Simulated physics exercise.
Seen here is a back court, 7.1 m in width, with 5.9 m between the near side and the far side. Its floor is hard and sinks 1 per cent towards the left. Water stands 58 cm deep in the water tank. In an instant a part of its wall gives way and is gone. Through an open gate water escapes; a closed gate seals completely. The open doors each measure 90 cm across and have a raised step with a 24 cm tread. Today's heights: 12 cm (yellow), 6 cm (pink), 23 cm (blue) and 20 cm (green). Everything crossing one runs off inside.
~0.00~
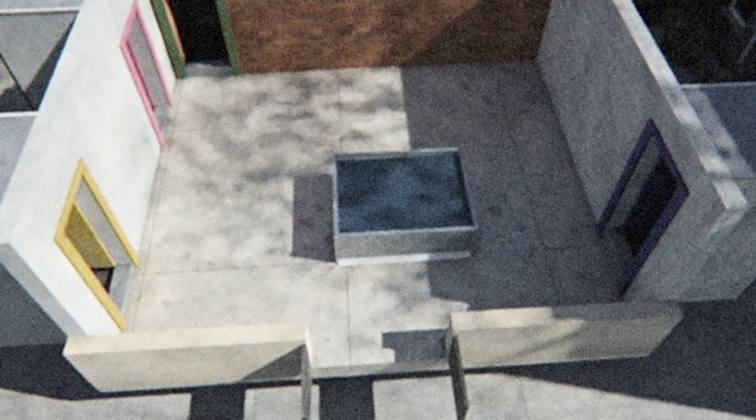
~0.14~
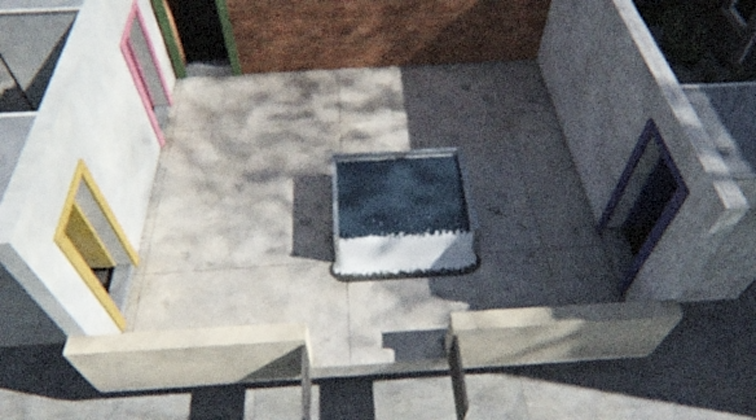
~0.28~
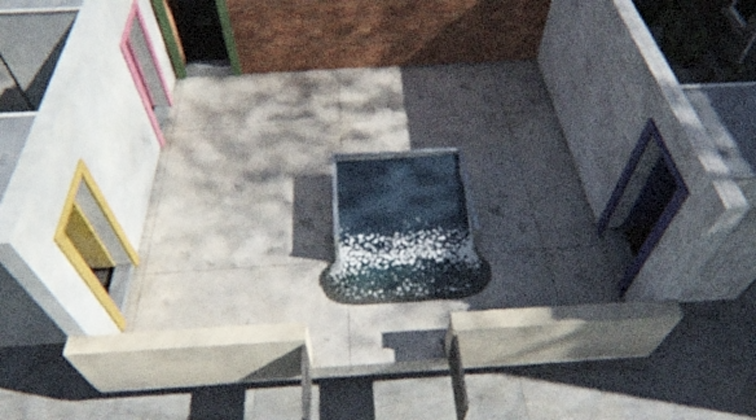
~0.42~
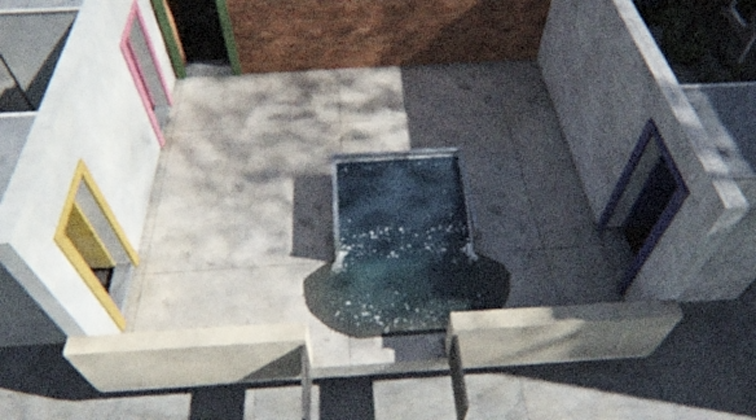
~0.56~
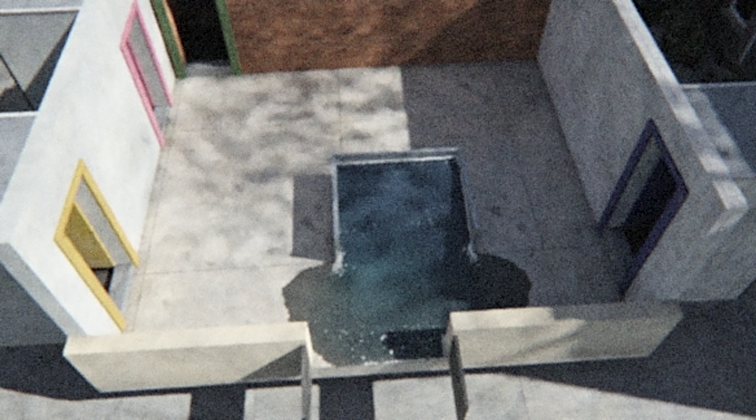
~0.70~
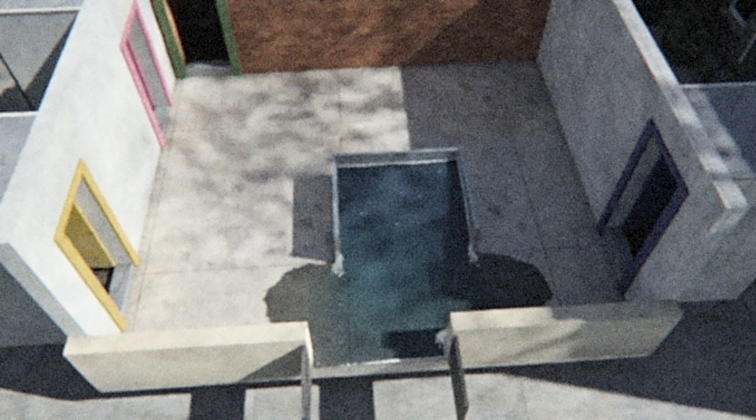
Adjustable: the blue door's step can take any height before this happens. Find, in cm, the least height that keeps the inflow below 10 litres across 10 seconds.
The least height is about 8.5 cm.
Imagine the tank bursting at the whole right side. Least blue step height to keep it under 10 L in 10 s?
I'd say close to 21 cm.
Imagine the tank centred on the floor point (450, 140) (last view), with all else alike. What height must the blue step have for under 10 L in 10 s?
A minimum of about 13.0 cm.
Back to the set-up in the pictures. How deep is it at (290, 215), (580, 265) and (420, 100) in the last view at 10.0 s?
Roughly 0, 1 and 3 centimetres.
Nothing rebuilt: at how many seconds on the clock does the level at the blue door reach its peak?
Roughly at 2.6 s.
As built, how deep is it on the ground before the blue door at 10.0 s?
1.0 cm.
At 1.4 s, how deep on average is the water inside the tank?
About 23 centimetres.
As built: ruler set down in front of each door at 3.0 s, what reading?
Yellow door 7 cm, pink door 0 cm, blue door 12 cm, green door 0 cm.
After 1.4 s water covers 15 % of the floor, deepest (32 cm) near (463, 340); it has not reached the blue door.
After 3.0 s water covers 25 % of the floor, deepest (17 cm) near (618, 330); 12 cm at the blue door, 0 litres in over its 23 cm step.
After 10.0 s water covers 65 % of the floor, deepest (4 cm) near (115, 364); 1 cm at the blue door, 0 litres in over its 23 cm step.
At the blue door as built, the water arrived by 2.0 s and peaked near 13 cm at 2.6 s.
With a step of 7.5 cm, 16 litres would have come in within the 10 s; with 10 cm, 6 litres. So under 10 litres takes about 8.5 cm.
